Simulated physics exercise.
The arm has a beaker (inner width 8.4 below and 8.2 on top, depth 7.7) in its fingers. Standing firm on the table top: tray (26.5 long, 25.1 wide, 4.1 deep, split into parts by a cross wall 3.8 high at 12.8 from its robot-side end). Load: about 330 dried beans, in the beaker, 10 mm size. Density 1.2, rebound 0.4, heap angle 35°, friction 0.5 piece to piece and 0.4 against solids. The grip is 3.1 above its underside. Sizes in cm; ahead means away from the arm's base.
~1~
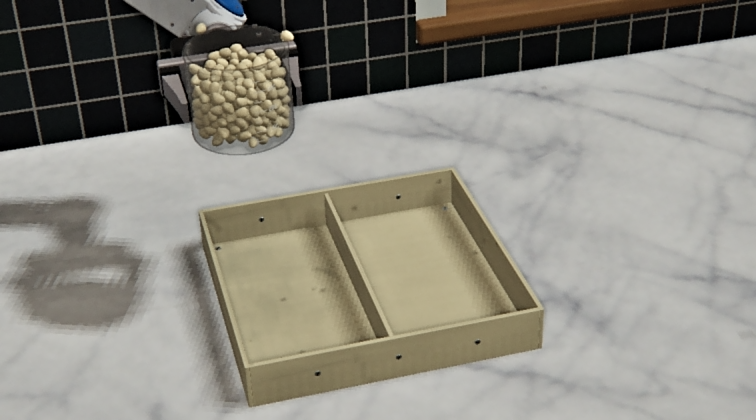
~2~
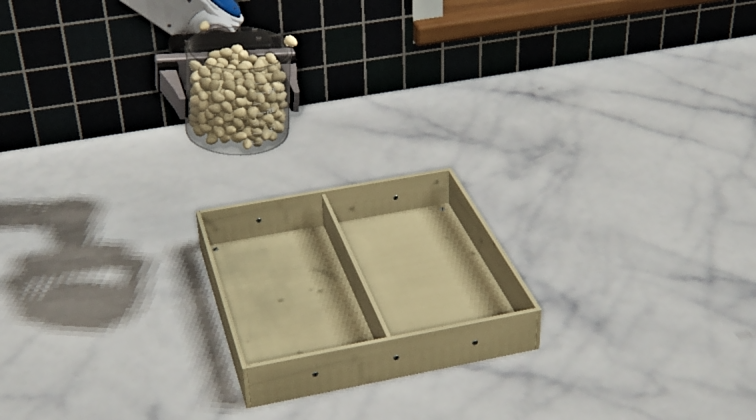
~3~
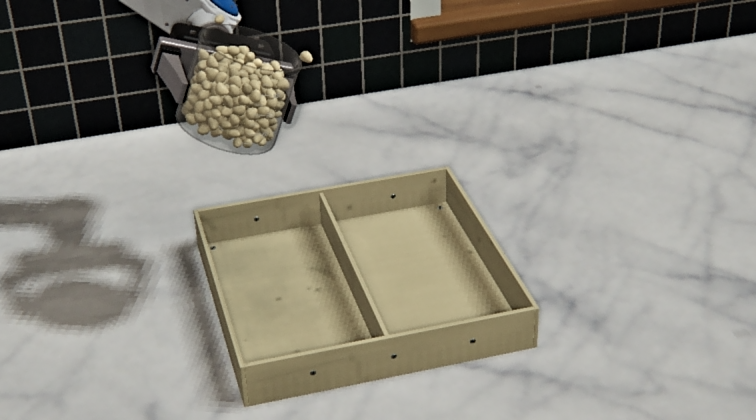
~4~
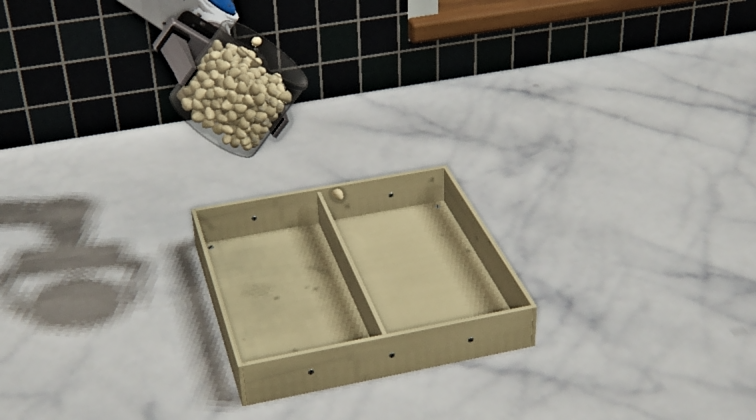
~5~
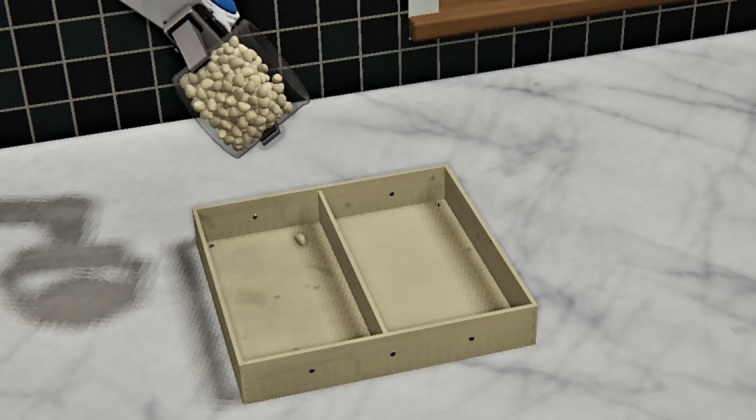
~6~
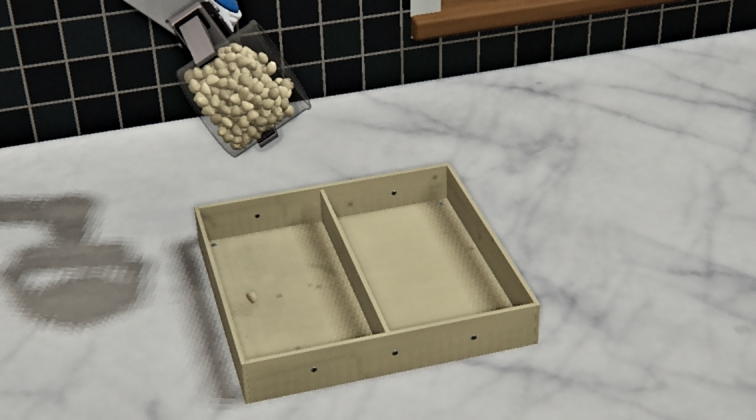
A robot arm tilted a clear beaker full of pale beans steeply above a two-part wooden tray on a marble counter, and a single bean dropped out and landed in the left section.
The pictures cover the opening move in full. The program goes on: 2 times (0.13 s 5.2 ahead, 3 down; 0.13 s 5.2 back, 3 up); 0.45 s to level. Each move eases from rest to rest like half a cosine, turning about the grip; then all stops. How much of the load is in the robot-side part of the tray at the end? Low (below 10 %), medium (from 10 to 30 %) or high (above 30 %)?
Answer: Low; below 10 % of the dried beans finish in the robot-side part of the tray.
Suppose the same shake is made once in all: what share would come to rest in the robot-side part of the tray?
In that case some 5 per cent.
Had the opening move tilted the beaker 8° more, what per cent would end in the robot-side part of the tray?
In that case some 10 per cent.
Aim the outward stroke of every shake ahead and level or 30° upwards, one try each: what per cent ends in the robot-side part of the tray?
About 15 and 15 per cent.
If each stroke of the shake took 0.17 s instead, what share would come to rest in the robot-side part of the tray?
Then about 5 per cent.
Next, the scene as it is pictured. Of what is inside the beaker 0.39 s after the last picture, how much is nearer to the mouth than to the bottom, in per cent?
Some 40 per cent.
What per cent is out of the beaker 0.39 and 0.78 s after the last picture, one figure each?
In turn: 10, 20.
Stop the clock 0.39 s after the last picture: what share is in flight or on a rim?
About 3 per cent.
Then, 0.39 s after the last picture, tilted 62° forward, highest piece 23 above the table; 290 in the beaker, 22 in the far-side part, 4 in the robot-side part, 1 on the table or floor, 10 in flight or on a rim.
Then, 0.78 s after the last picture, tilted 24° forward, highest piece 26 above the table; 256 in the beaker, 53 in the far-side part, 16 in the robot-side part, 1 on the table or floor, 1 in flight or on a rim.
Then, 1.17 s after the last picture, level, highest piece 28 above the table; 256 in the beaker, 53 in the far-side part, 16 in the robot-side part, 2 on the table or floor.
Then, 2.22 s after the last picture, level, highest piece 28 above the table; 256 in the beaker, 53 in the far-side part, 16 in the robot-side part, 2 on the table or floor.
Final count, 256 in the beaker, 53 in the far-side part, 16 in the robot-side part, 2 on the table or floor. That is 5 % in the robot-side part of the tray.
